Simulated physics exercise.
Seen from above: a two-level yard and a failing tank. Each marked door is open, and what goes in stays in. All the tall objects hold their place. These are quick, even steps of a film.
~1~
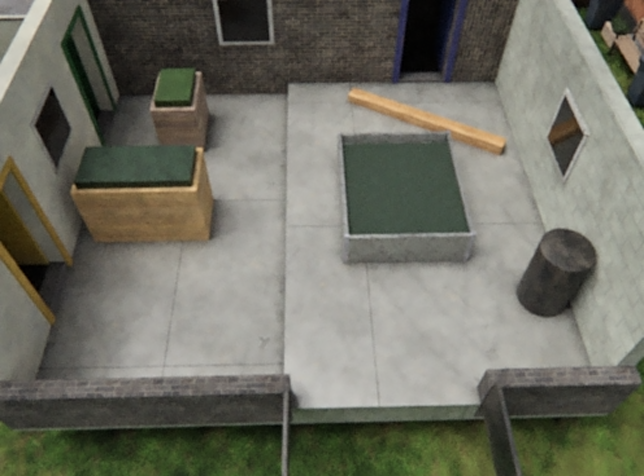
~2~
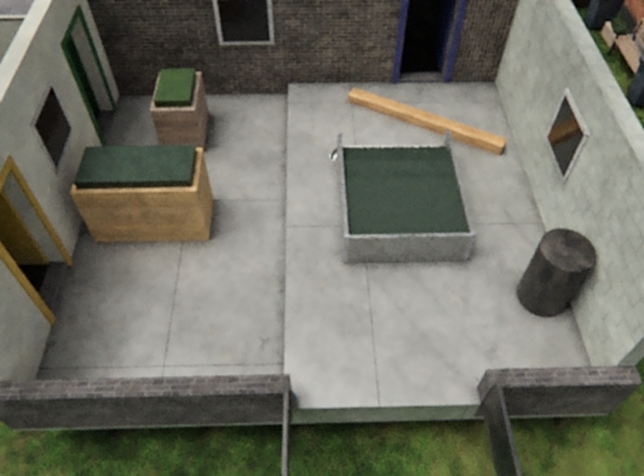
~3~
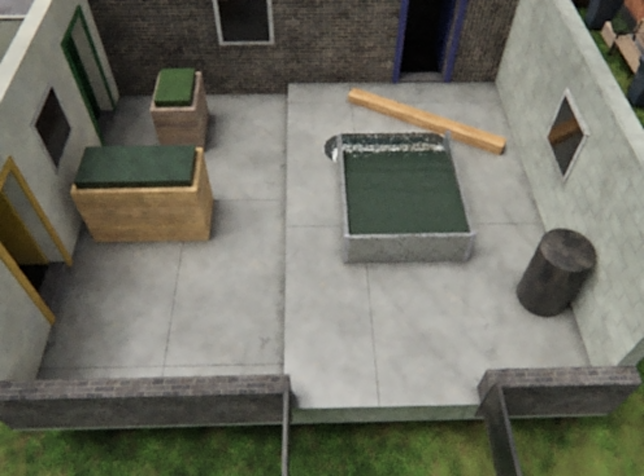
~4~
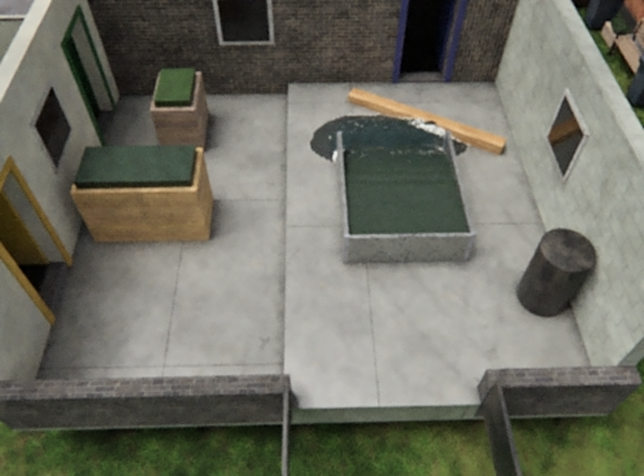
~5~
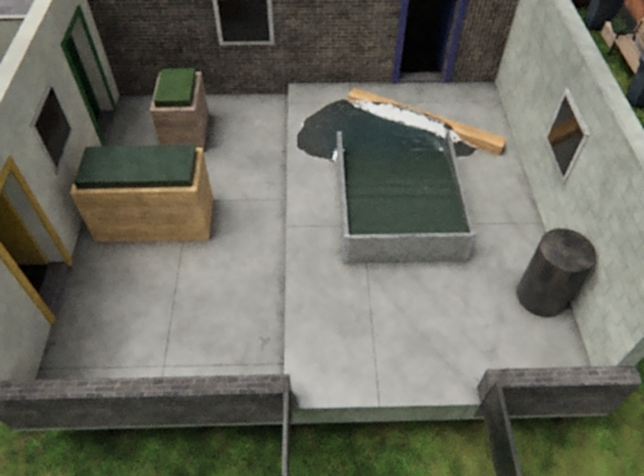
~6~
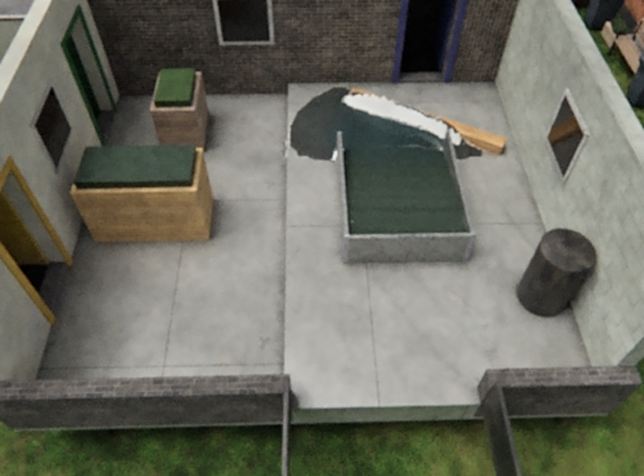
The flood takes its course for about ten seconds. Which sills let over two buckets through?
One by one: The green door takes more than that; the yellow door stays under that; the blue door takes more than that.
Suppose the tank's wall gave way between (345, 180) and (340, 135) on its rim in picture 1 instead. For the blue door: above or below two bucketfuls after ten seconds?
In short: Blue lets less in.
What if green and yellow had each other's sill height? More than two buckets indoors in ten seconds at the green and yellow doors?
Green holds; yellow stays under.
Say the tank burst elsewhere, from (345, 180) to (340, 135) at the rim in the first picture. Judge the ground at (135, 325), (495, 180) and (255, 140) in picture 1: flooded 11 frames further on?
As listed: Awash, free of water, covered.
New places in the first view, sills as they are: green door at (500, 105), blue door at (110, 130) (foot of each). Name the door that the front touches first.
First comes the one in green.
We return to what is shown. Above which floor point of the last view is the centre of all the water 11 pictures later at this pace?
Around (378, 151).
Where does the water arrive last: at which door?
I say the yellow-painted one.
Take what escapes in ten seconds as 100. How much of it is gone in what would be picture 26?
I make it 25 per cent.
A moment on, water covers 15 % of the floor; the green door not reached, the yellow door not reached, the blue door wet at the sill, nothing in.
Next, water covers 30 % of the floor; the green door not reached, the yellow door not reached, the blue door under two buckets in.
Then, water covers 40 % of the floor; the green door under two buckets in, the yellow door not reached, the blue door over two buckets in.
Later, water covers 65 % of the floor; the green door over two buckets in, the yellow door wet at the sill, nothing in, the blue door over two buckets in.
In the end, water covers 75 % of the floor; the green door over two buckets in, the yellow door wet at the sill, nothing in, the blue door over two buckets in.
